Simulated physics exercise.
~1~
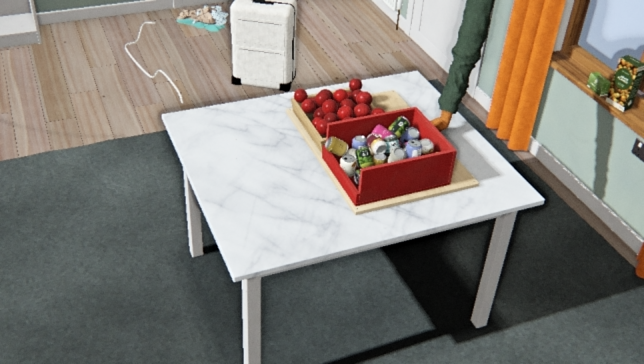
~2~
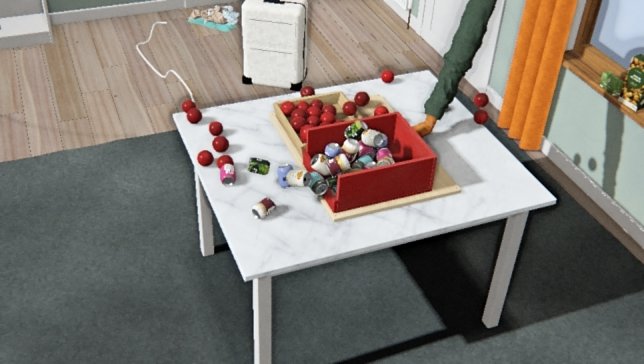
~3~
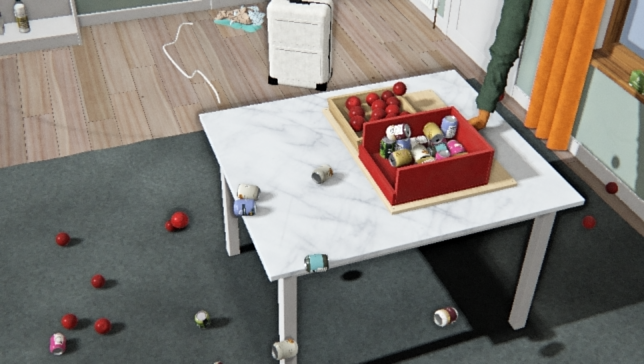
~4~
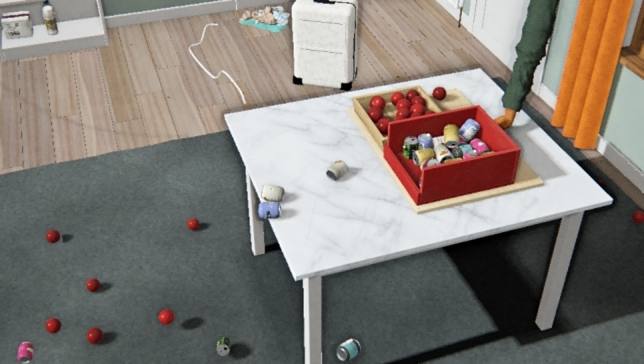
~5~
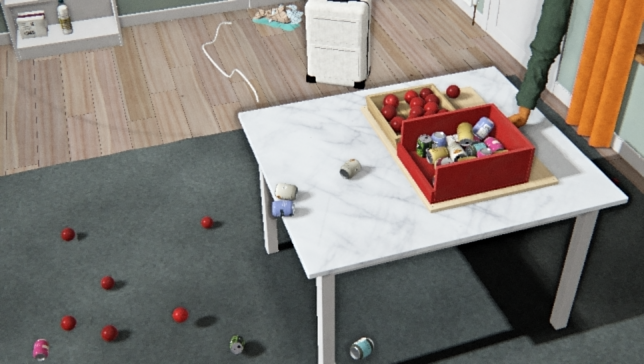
In a room with wooden flooring and a dark carpet, seen from above, a white marble-topped table stands near an orange curtain and a pale suitcase. On it, a red container of mini cans and a wooden container of red apples sit on a board, held by a green-sleeved hand. The hand jerks the board left and back right, and apples and cans fly out across the tabletop. Many drop to the carpet as the view drifts slightly left. Finally the board rests, both containers still partly filled, with a few items left on the table and others scattered on the floor.
